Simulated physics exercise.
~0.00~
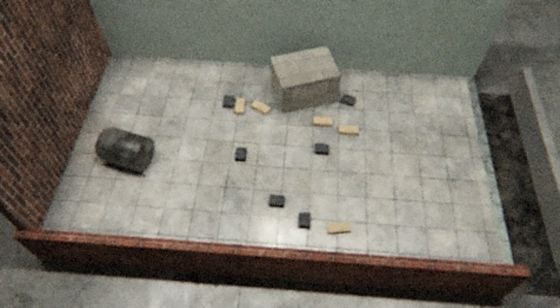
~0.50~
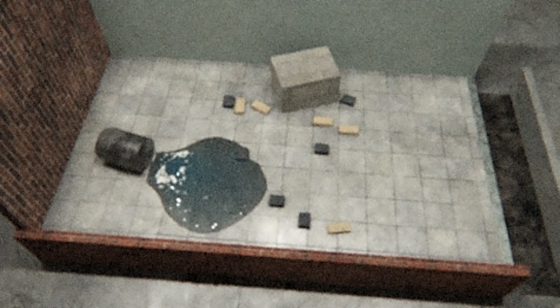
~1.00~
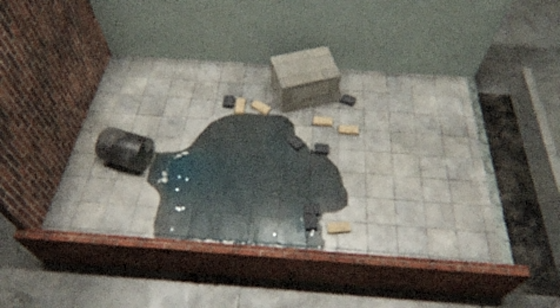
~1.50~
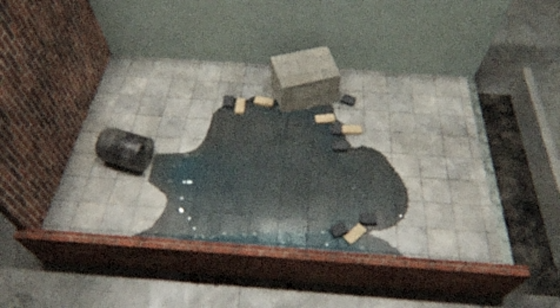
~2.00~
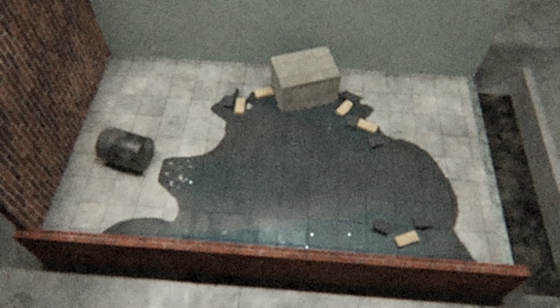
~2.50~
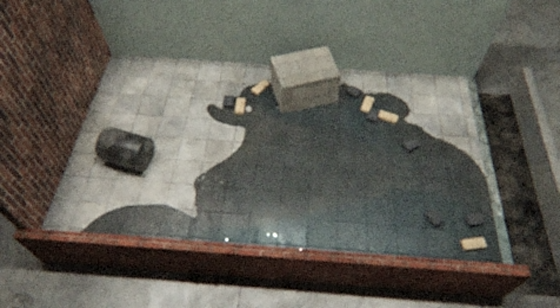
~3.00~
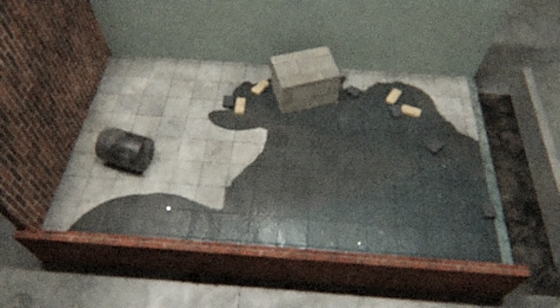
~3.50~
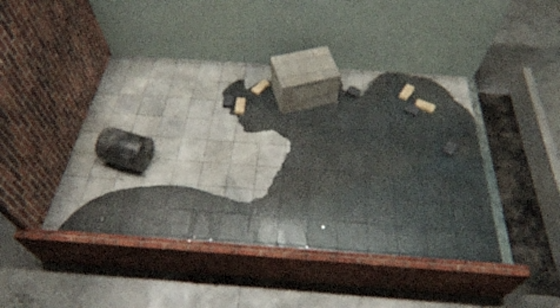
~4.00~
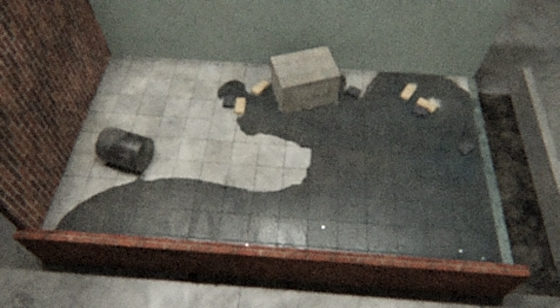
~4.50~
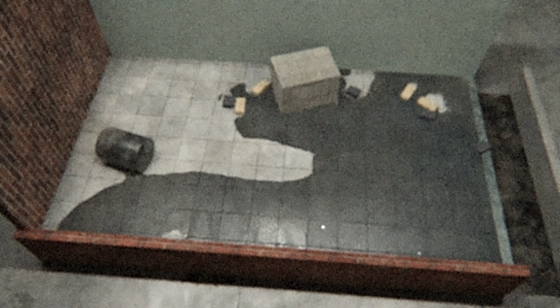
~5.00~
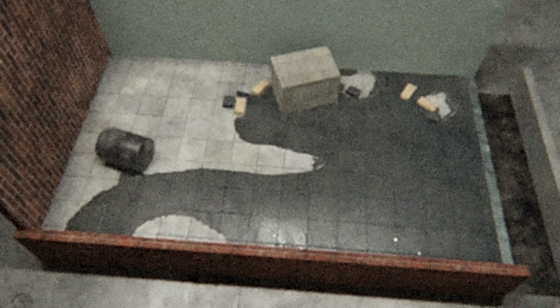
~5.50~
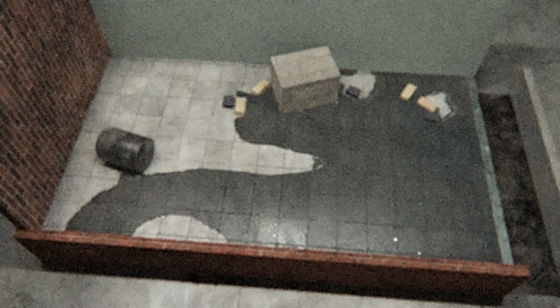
The clip opens on a pale tiled floor edged by brick and a green back wall, with a dark barrel on its side, a grey box and scattered small dark and tan blocks. Dark water spills out beside the barrel and spreads rightward, reaching the nearest blocks. As it widens across the floor, it carries several blocks right, and some disappear at the right edge. Two tan blocks drift toward the back right corner and settle, while the barrel and box stay put. Finally the water stills, leaving pale patches at the front and back and a few blocks beside the box.
